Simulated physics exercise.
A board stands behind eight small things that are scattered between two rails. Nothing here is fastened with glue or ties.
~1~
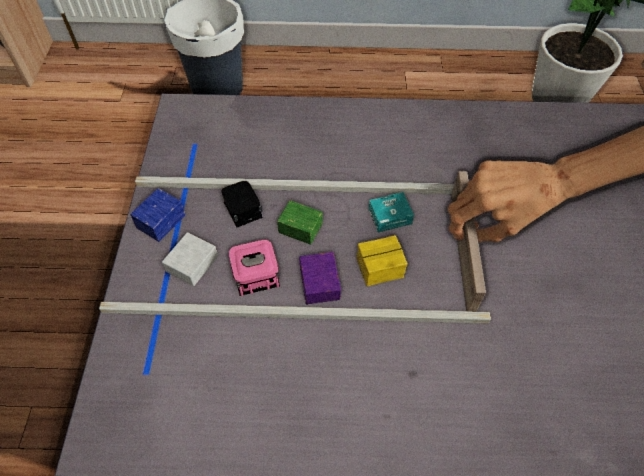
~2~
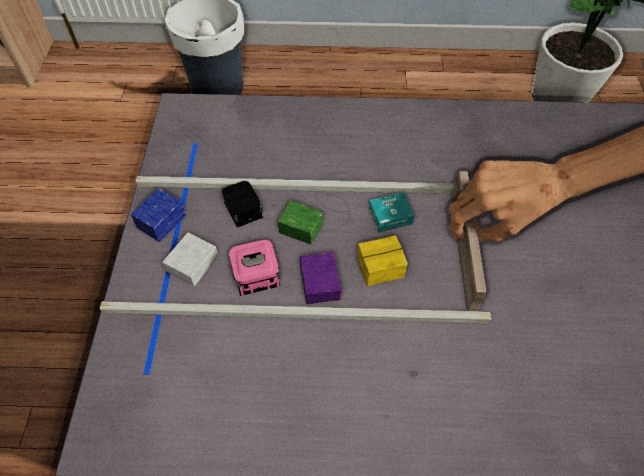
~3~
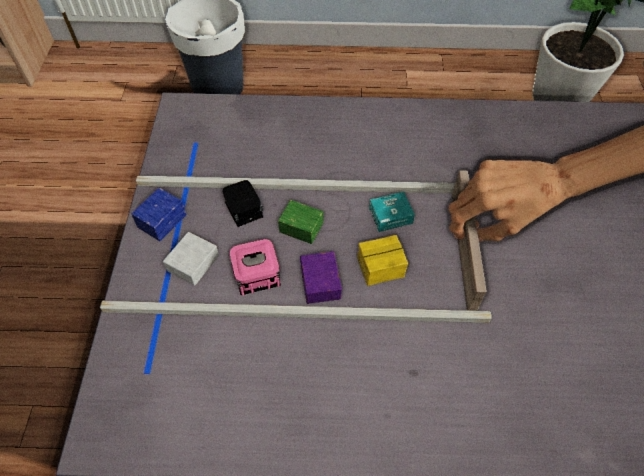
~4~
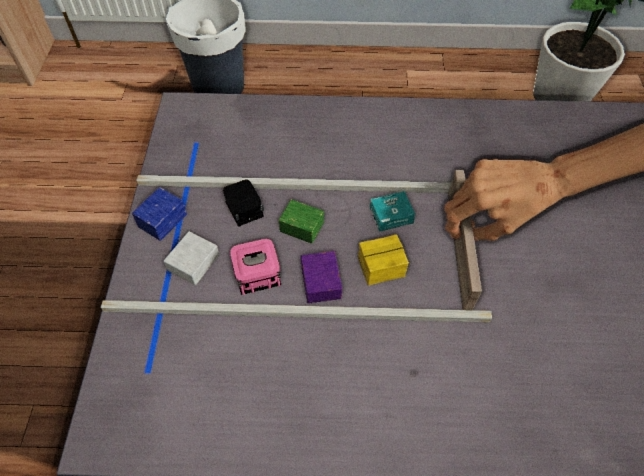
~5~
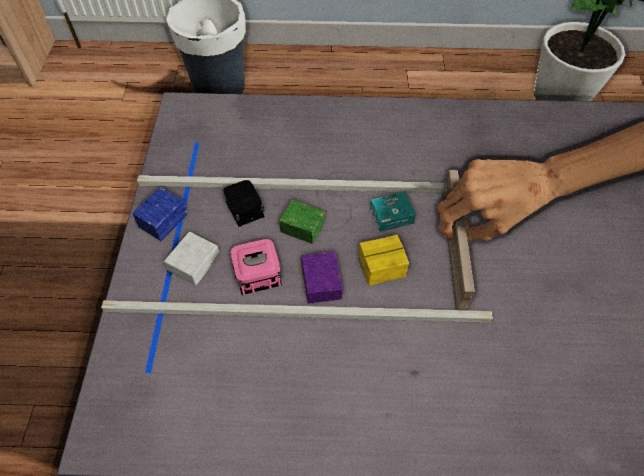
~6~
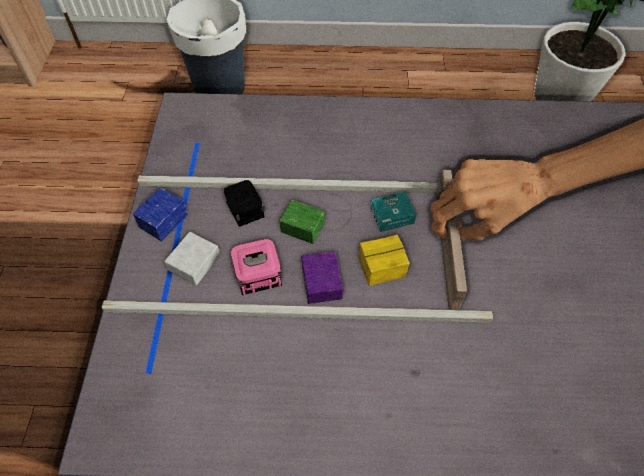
A hand slides a board slightly left between two rails, behind eight small scattered objects.
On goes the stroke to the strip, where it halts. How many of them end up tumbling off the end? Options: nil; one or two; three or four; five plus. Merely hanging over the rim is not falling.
Three or four.
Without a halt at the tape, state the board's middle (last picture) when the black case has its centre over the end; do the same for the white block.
About (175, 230), and about (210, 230) for the other.
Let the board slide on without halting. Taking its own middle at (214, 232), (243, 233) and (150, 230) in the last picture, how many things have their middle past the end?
Past-the-end tally - position 1: 0, position 2: 0, position 3: 4.
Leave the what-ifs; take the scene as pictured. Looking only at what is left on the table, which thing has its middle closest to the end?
Black case.
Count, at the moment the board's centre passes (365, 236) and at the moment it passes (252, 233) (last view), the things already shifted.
The first number is 3, the next one 8.
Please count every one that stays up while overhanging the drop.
I get 1.
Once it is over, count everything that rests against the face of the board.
4 are in contact with it.
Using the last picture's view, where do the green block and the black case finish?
Green block at about (164, 221), black case at about (133, 197).
A little later, none off yet; blue block at rest near (161, 214); white block at rest near (193, 258); black case at rest near (244, 203).
Next, none off yet; blue block at rest near (161, 214); white block moving near (186, 257); black case shifted about its own width near (223, 199).
Later still, none off yet; blue block shifted about its own width near (137, 206); white block shifted well along near (127, 243); black case shifted well along near (174, 196).
When it is over, the number that fall off is three or four; down, pink case, white block and blue block.
